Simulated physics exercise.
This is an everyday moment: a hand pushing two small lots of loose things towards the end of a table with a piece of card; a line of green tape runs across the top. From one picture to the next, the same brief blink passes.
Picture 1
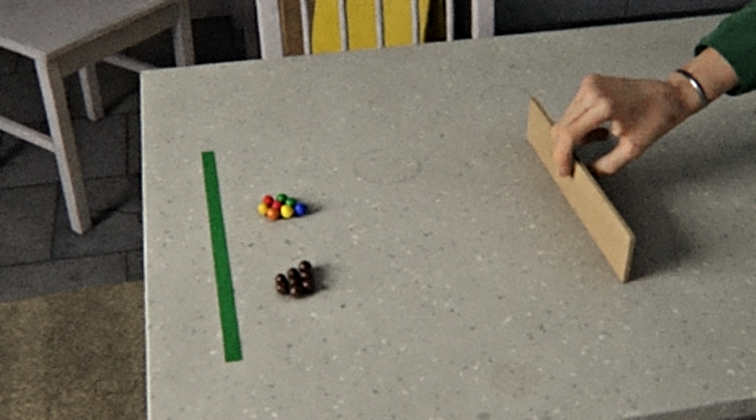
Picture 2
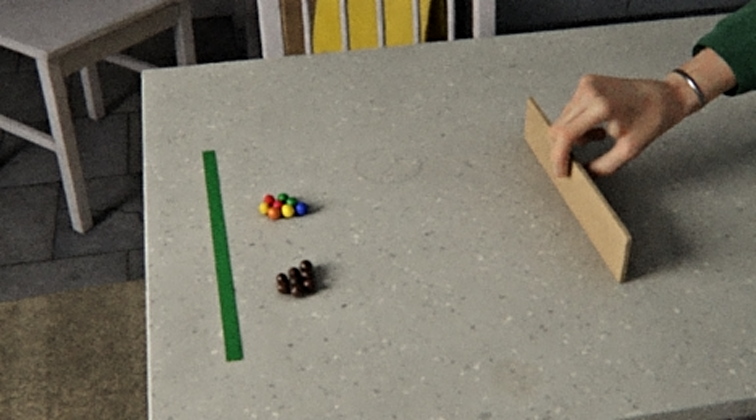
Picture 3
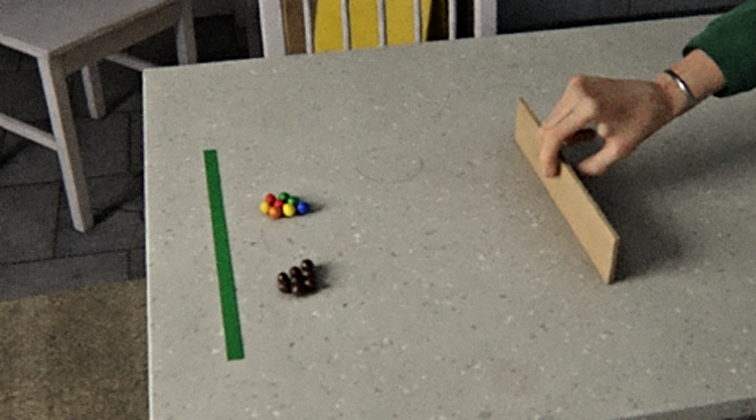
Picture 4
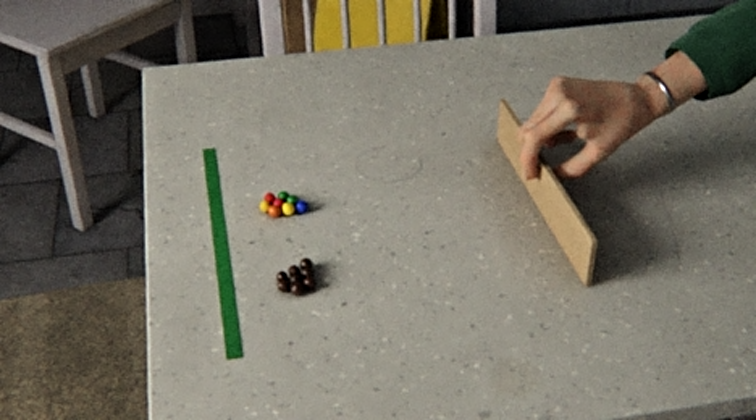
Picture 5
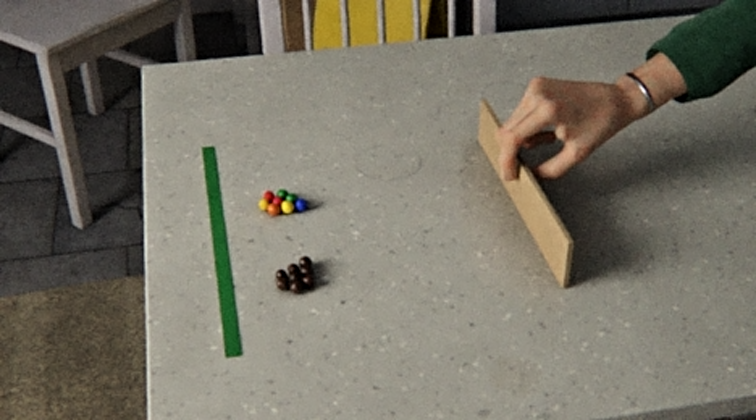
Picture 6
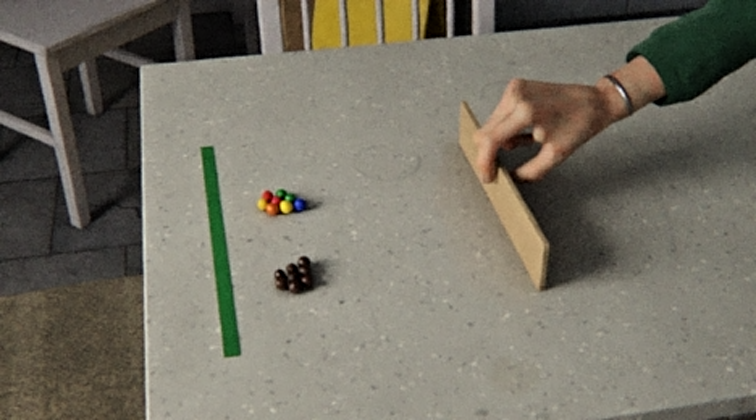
A hand in a green sleeve with a silver bracelet holds a tan piece of card upright and slides it steadily left across a speckled grey table, seen from above at an angle. On the left, colourful beads sit beyond dark brown balls, beside a green tape line, with chairs behind. The card nears them without touching, both groups staying put, while the view barely shifts.
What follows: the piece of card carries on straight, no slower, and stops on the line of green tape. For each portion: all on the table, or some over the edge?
The nearer portion has some of it go over. Farther portion has some of it go over.
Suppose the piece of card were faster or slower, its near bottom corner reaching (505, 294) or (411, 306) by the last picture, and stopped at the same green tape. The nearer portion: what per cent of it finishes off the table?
100 %, then 100 %.
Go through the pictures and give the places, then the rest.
Piece of card near (621, 246), at rest; green tape near (208, 160), about a palm's width from the edge; edge at (144, 257); nearer portion near (295, 282), a few chocolate balls; farther portion near (278, 206), a few round plastic beads, in the first picture.
Piece of card near (617, 246); farther portion near (279, 206), in the second picture.
Piece of card near (605, 247); nearer portion near (297, 281), in the third picture.
Piece of card near (584, 250); farther portion near (279, 204), in the fourth picture.
Piece of card near (561, 251); nearer portion near (295, 278), in the fifth picture.
Piece of card near (537, 254); green tape near (208, 155); edge at (143, 252); nearer portion near (294, 278); farther portion near (277, 202), in the sixth picture.
Then, 0.42 s on from there, piece of card still moving, near (349, 182); nearer portion all on the table, its front near (281, 284); farther portion all on the table, its front near (263, 204).
Then, 0.86 s on from there, piece of card stopped at the green tape; nearer portion all on the table, its front near (178, 272); farther portion all on the table, its front near (166, 232).
Then, 1.14 s on from there, piece of card stopped at the green tape; nearer portion the whole lot over the edge; farther portion the whole lot over the edge.
In the end, piece of card stopped at the green tape; nearer portion the whole lot over the edge; farther portion the whole lot over the edge.
